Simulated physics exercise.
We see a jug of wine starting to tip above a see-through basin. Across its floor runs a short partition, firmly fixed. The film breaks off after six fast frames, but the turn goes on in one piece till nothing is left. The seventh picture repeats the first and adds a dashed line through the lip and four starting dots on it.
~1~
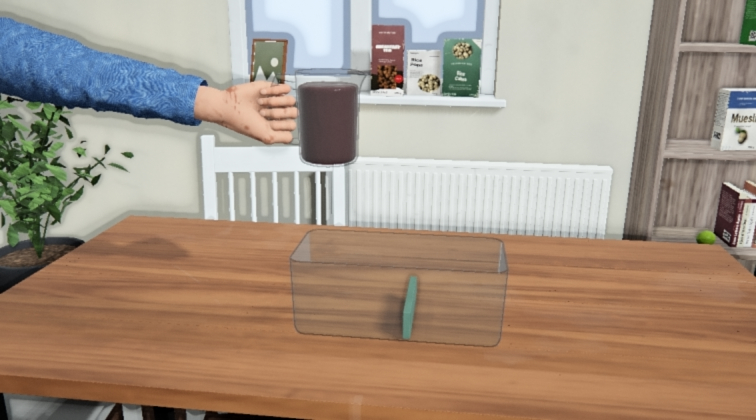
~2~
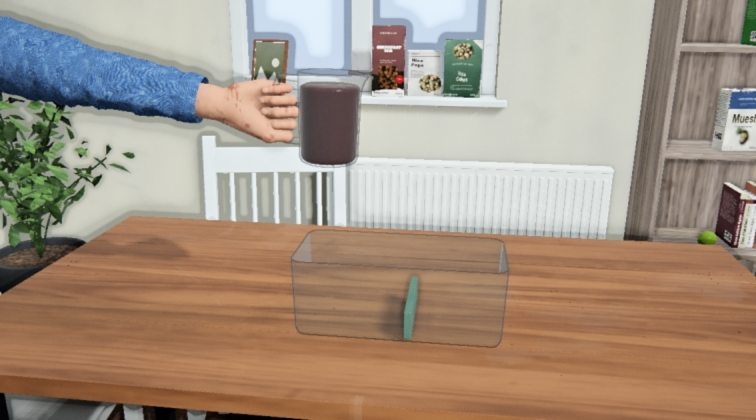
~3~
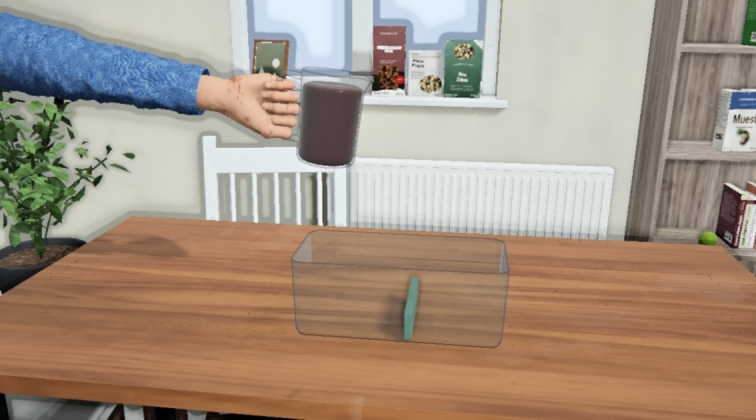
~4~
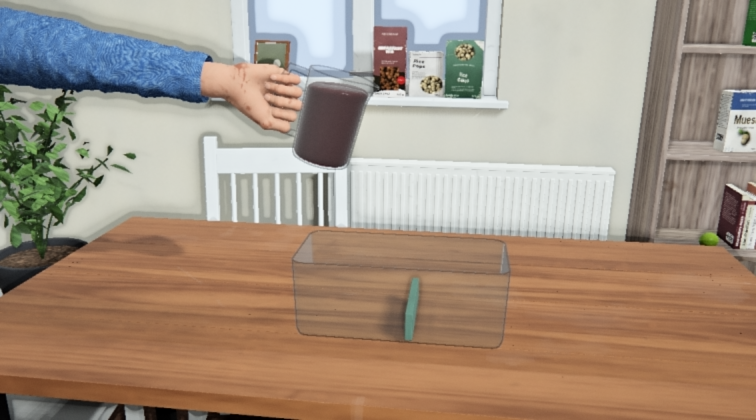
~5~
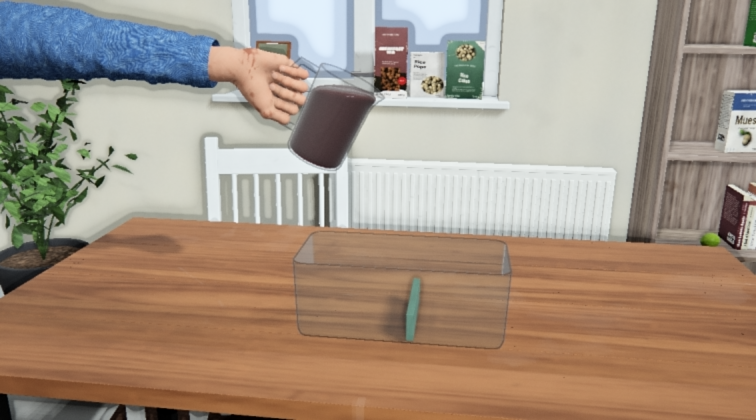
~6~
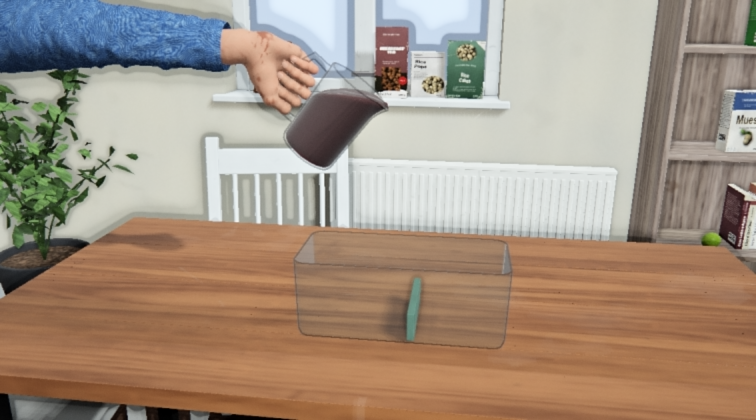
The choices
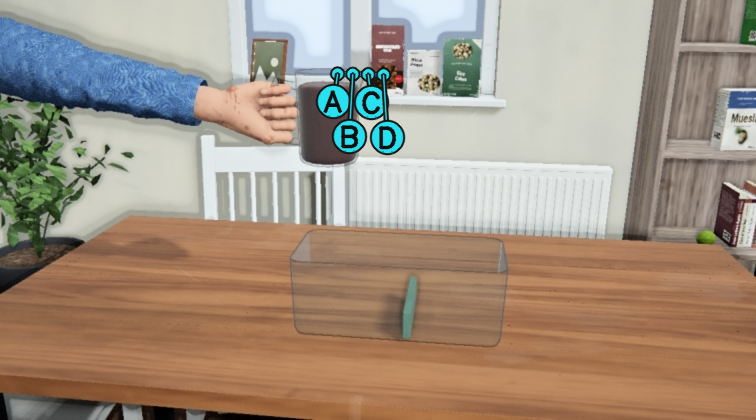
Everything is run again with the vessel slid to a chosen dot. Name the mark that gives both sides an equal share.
A.
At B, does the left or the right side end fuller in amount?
The right one.
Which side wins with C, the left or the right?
The right one.
In cyan, A at (337, 73); B at (352, 74); C at (368, 74); D at (383, 74).
With A, about 47 % ends left of the wall and 51 % right of it.
With B, about 11 % ends left of the wall and 87 % right of it.
With C, about 6 % ends left of the wall and 91 % right of it; 3 % is lost outside.
With D, about 8 % ends left of the wall and 89 % right of it; 4 % is lost outside.
